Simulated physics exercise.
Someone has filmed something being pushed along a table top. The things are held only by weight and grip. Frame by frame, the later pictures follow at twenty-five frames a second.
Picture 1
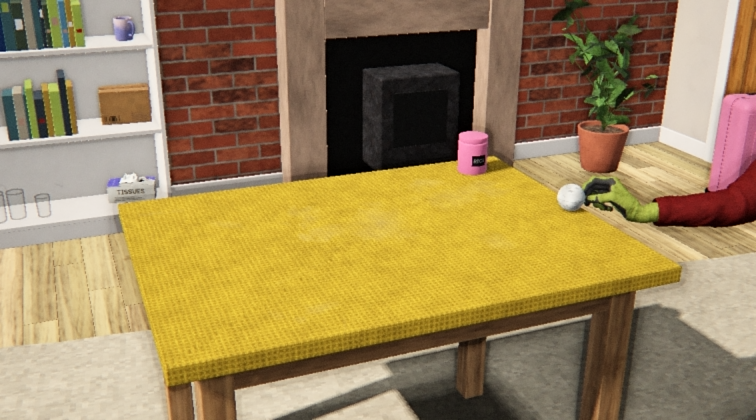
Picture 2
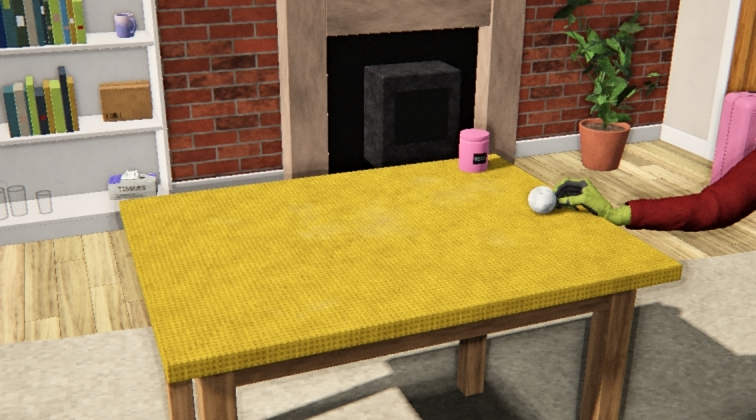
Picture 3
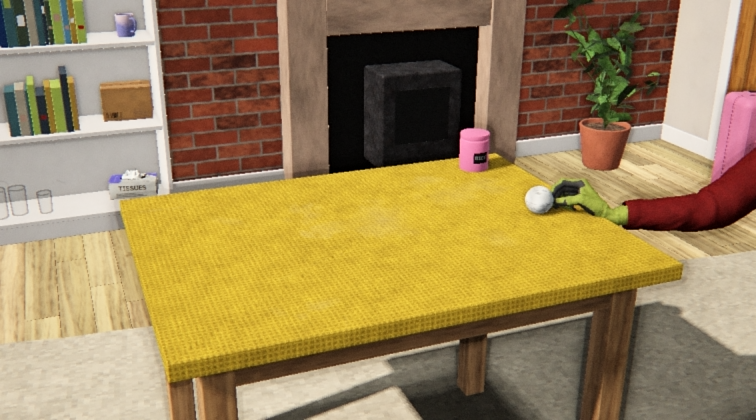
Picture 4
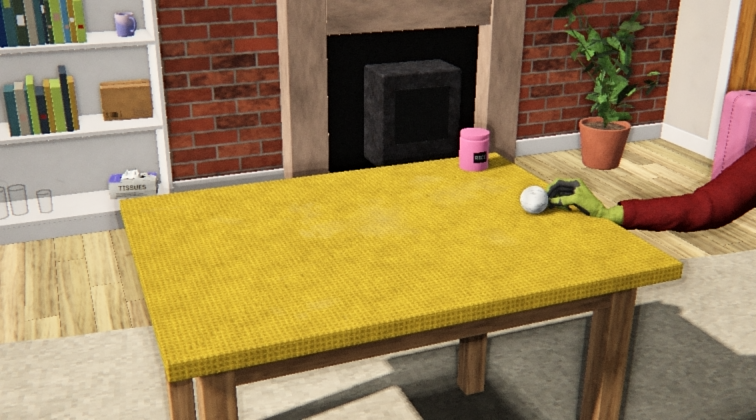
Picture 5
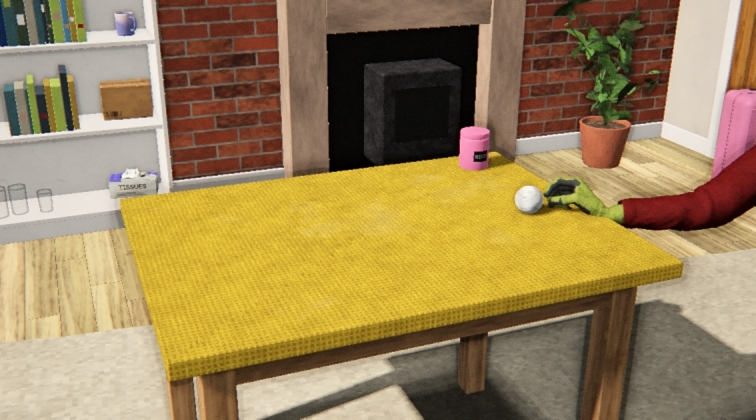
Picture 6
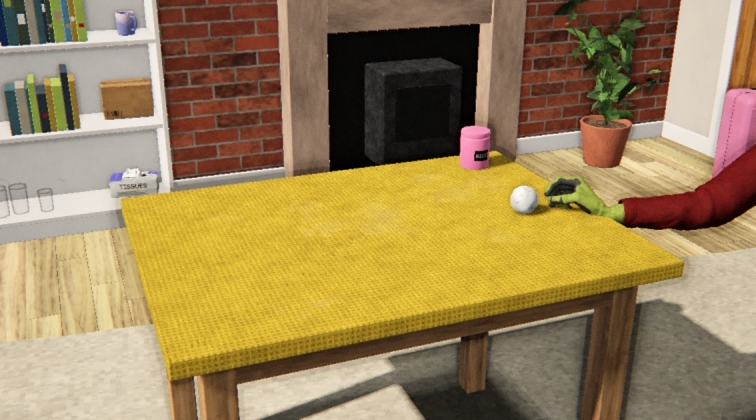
A bright yellow table fills the middle of a living room, seen from slightly above, before a dark fireplace set in red brick. A pink canister stands at its far edge, with white shelves on the left and a potted plant on the right. A green hand in a red sleeve pushes a white ball a short way left, then the ball edges slightly farther, leaving the fingers.
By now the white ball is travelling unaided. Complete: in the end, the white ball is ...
... on the table.
Then, 0.10 s past the last view, white ball displaced about its own width near (511, 202).
Then, 0.40 s past the last view, white ball displaced well along near (478, 207).
Then, 0.60 s past the last view, white ball displaced well along near (461, 210).
Then, 0.90 s past the last view, white ball displaced well along near (443, 212).
Finally, moved from the start, white ball. Final places as the last picture's camera would see them, white ball near (434, 214).
